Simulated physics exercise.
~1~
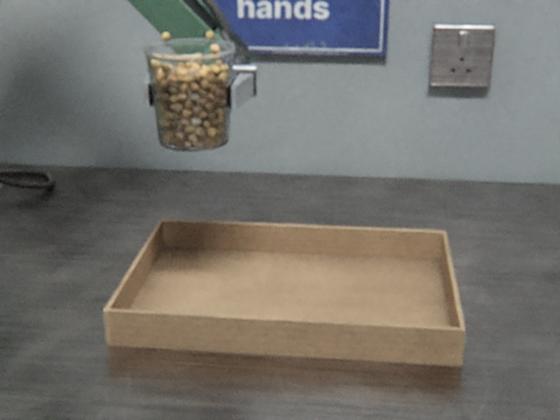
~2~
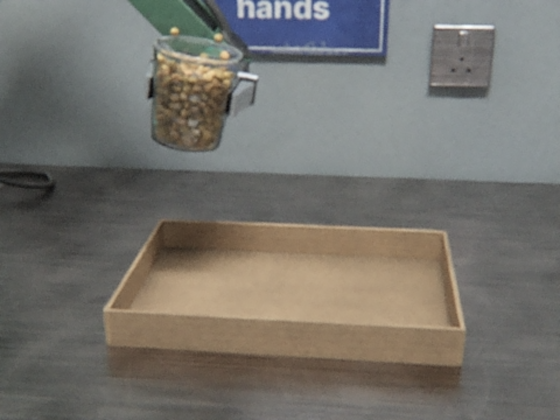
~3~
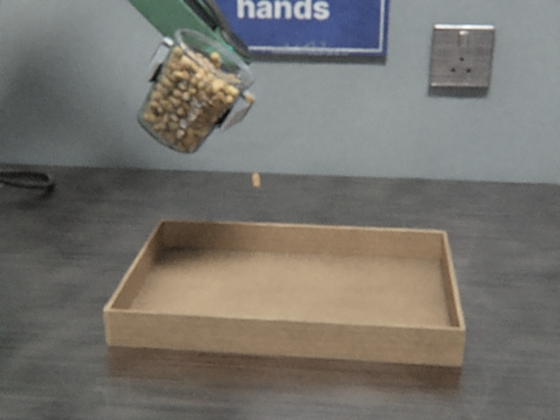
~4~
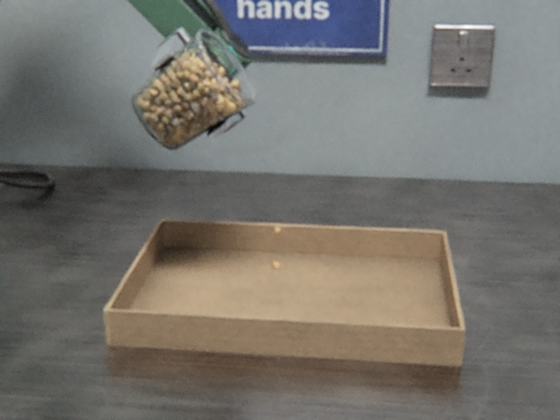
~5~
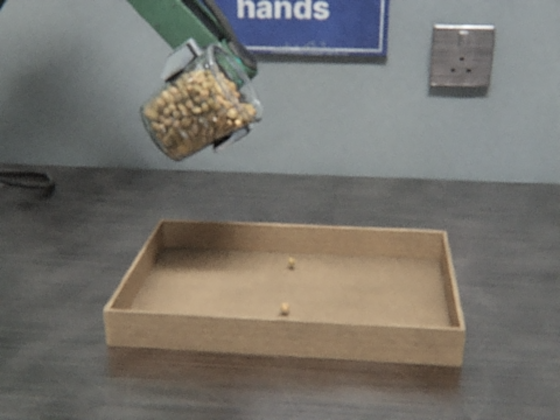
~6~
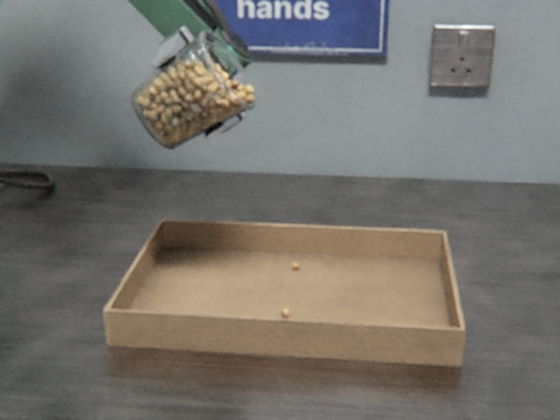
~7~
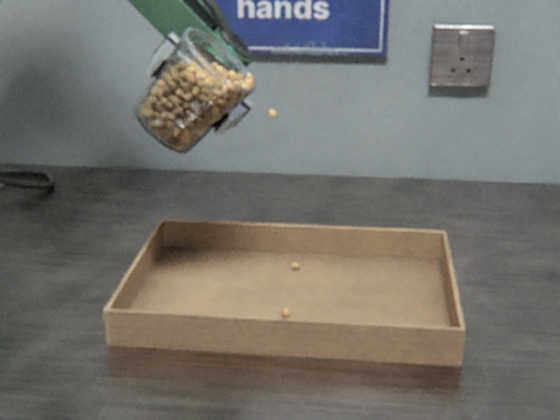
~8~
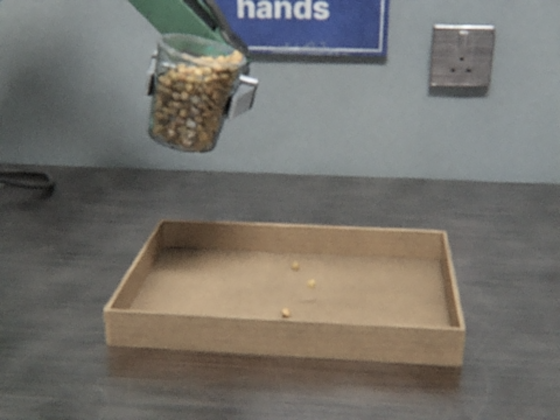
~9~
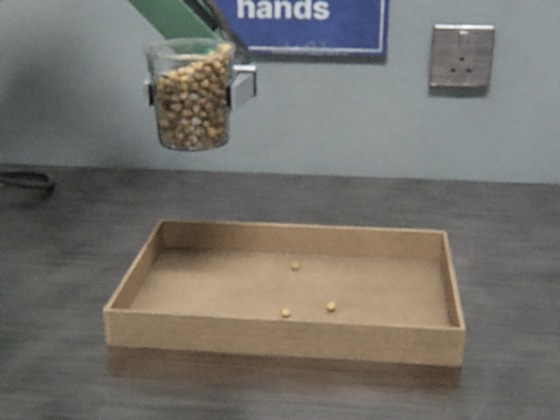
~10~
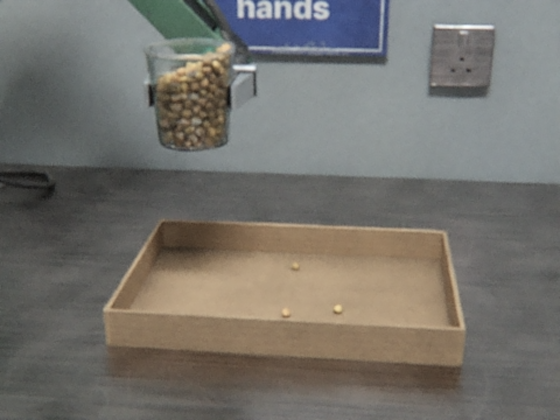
A clear cup full of dried chickpeas, held by a green robot arm, tipped to the right over a shallow cardboard-coloured tray and dropped just three of them, then swung back upright and stayed still, nearly full, with the three lying apart in the tray.
